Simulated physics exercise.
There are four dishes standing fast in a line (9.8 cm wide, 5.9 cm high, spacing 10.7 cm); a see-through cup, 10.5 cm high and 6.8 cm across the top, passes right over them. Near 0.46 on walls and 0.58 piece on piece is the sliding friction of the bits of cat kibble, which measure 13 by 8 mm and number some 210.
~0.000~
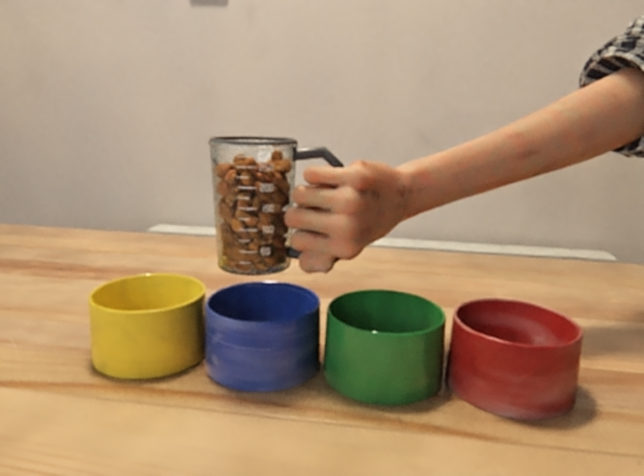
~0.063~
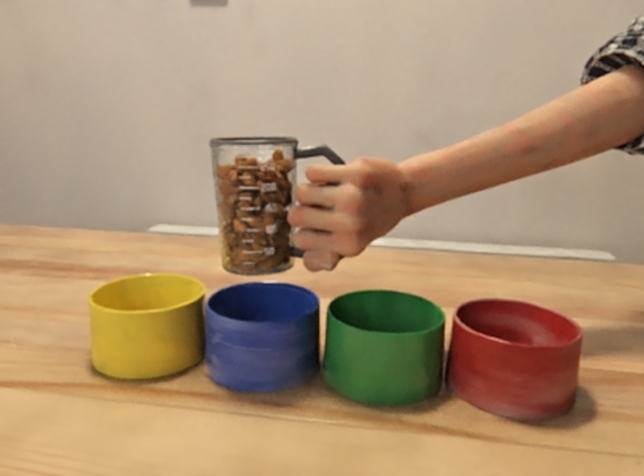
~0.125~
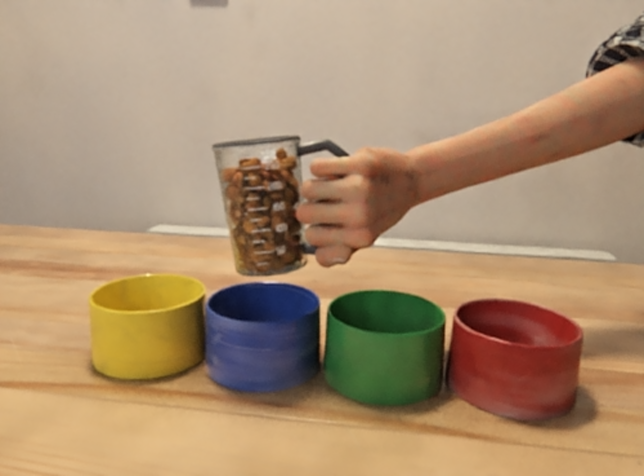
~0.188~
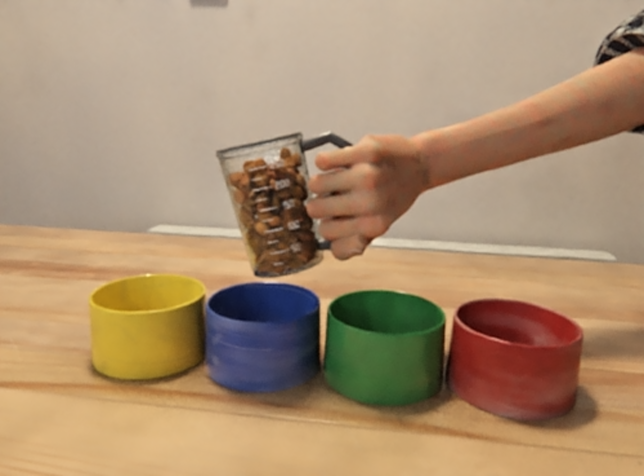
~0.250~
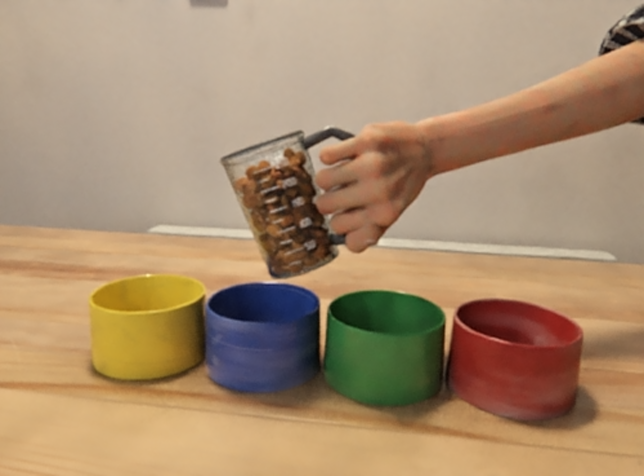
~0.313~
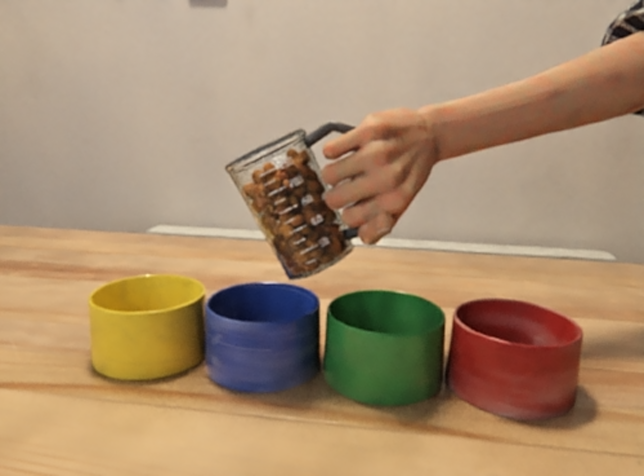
In the video, a hand holds a clear cup filled with small brown pieces above a row of yellow, blue, green and red dishes, then moves it slightly right while tilting it to the left.
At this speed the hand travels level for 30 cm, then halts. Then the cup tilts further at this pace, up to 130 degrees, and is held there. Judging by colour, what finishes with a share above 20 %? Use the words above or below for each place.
Red dish: Below; blue dish: Below; green dish: Above; yellow dish: Below; counter: Below.
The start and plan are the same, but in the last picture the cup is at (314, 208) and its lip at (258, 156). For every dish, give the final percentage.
Dish by dish: Red 100 per cent, blue 0 per cent, green 0 per cent, yellow 0 per cent.
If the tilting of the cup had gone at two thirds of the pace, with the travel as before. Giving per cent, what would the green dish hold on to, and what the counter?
In the green dish 20; on the counter 10.
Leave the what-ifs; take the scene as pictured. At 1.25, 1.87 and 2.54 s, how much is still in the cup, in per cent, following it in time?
Around 60 per cent at the first moment, 0 at the second and 0 at the third.
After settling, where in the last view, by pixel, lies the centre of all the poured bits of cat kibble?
After settling, the middle sits near (385, 346).
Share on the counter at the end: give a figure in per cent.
Close to 5 per cent, give or take.
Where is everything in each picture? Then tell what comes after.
Cup at (254, 204), tilt 0 degrees, lip at (214, 139), moved 0.0 cm; middle of the pieces at (259, 213); yellow dish at (149, 292); blue dish at (264, 301); green dish at (386, 310); red dish at (516, 321), in the first picture.
Cup at (257, 204), tilt 2 degrees, lip at (214, 140), moved 0.2 cm; middle of the pieces at (262, 213), in the second picture.
Cup at (264, 205), tilt 7 degrees, lip at (217, 145), moved 0.9 cm; middle of the pieces at (270, 213), in the third picture.
Cup at (274, 205), tilt 14 degrees, lip at (221, 152), moved 1.7 cm; middle of the pieces at (281, 213), in the fourth picture.
Cup at (284, 206), tilt 21 degrees, lip at (225, 159), moved 2.5 cm; middle of the pieces at (292, 213), in the fifth picture.
Cup at (293, 207), tilt 28 degrees, lip at (229, 167), moved 3.4 cm; middle of the pieces at (302, 213); yellow dish at (149, 293); blue dish at (264, 301); green dish at (386, 311); red dish at (516, 321). Its pace works out near 110 degrees a second; the hand travels 13 cm a second, in the sixth picture.
After 1.25 s, tilt 129 degrees; cup holds 60 %, blue 5 %, green 35 %.
After 1.87 s, tilt 130 degrees; cup holds 0 %, blue 5 %, green 95 %.
After 2.54 s, tilt 130 degrees; cup holds 0 %, blue 5 %, green 95 %.
In the end, at 2.8 s, red 0 %, blue 5 %, green 95 %, yellow 0 %, counter 5 %.
